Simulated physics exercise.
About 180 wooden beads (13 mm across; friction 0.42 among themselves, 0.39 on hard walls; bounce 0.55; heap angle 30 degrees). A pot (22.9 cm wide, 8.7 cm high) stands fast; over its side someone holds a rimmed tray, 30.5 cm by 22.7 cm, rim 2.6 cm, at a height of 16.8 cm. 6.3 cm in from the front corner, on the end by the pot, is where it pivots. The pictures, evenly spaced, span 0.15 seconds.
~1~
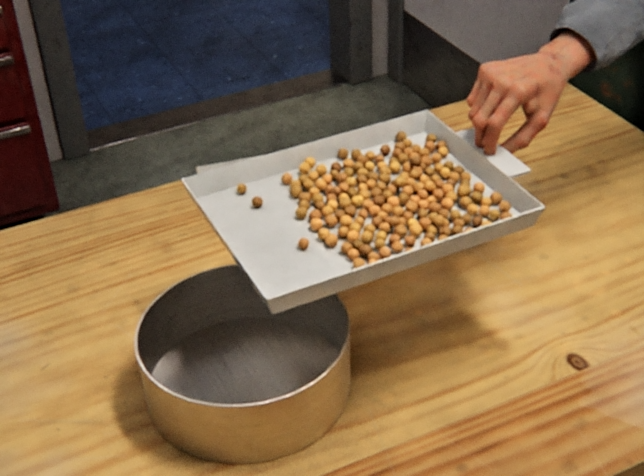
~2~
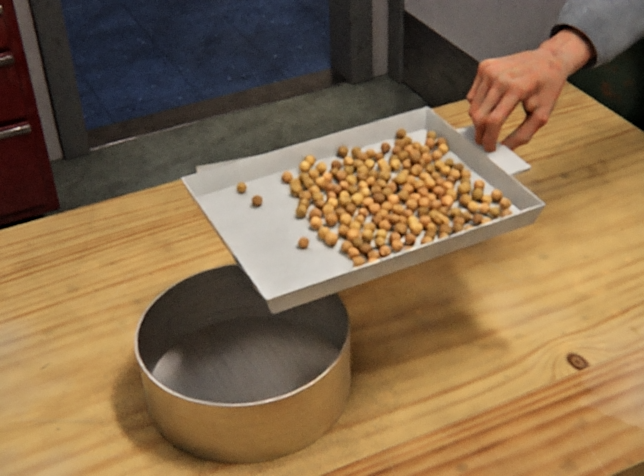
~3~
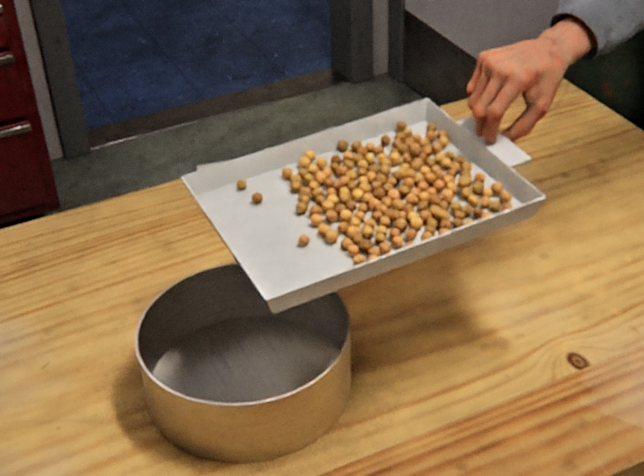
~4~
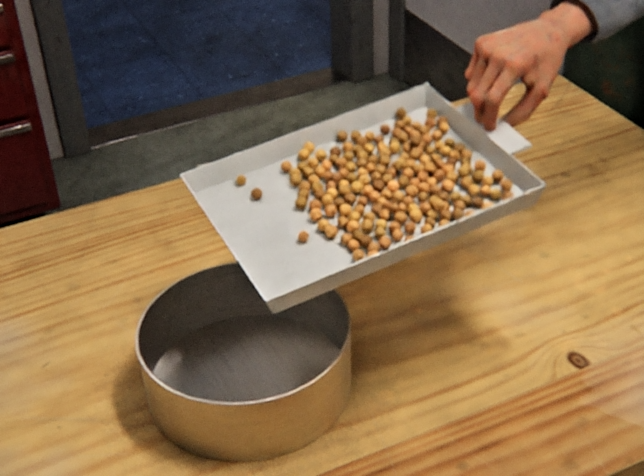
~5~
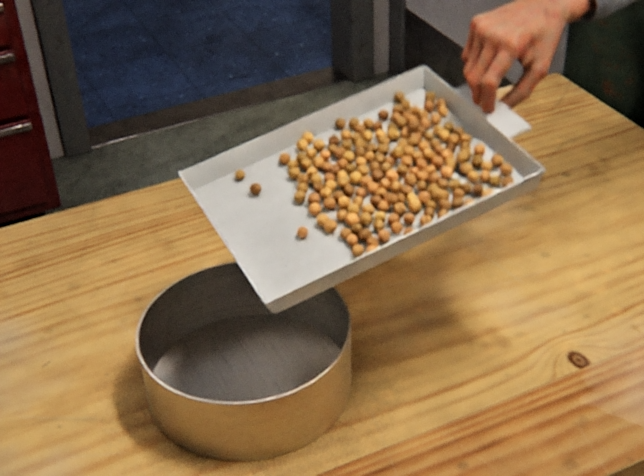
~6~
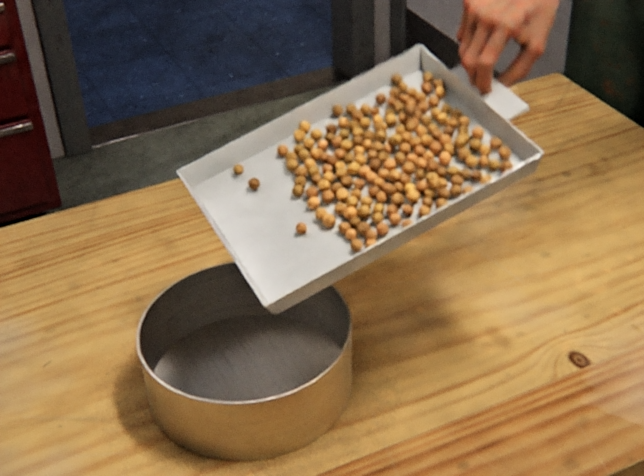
To begin with, a hand holds the right end of a white rimmed tray of small round brown pieces, its left end over an empty round metal pot on a wooden table. The hand then raises the right end, slightly at first, then more steeply, while the pieces stay clustered on the tray.
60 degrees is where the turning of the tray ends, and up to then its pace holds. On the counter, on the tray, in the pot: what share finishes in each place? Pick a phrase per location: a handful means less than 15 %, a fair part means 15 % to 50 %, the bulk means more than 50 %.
Counter: A fair part, left on the tray: A fair part, pot: A fair part.
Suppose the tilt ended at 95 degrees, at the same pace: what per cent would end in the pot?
Around 50 in a hundred.
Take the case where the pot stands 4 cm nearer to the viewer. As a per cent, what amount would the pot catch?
Share in pot: Approx. 35 %.
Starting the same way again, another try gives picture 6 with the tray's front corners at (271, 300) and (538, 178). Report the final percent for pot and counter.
Pot: 25, counter: 45.
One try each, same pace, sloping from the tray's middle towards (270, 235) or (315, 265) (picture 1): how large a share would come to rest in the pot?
Roughly 25 per cent on the first try and 25 per cent on the second.
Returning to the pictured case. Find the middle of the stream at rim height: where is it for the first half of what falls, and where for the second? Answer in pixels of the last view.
Early half: About (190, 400); late half: (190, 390).
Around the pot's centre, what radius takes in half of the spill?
Roughly 34 cm from the centre.
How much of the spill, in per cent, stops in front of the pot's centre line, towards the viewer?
Roughly 80 per cent.
Then, 0.15 s after the last picture, tilt 40 degrees; the tray holds 100 %, the pot 0 %.
Then, 0.25 s after the last picture, tilt 55 degrees; the tray holds 100 %, the pot 0 %.
Then, 0.48 s after the last picture, tilt 60 degrees; the tray holds 55 %, the pot 5 %.
In the end, counter 45 %, tray 30 %, pot 25 %.
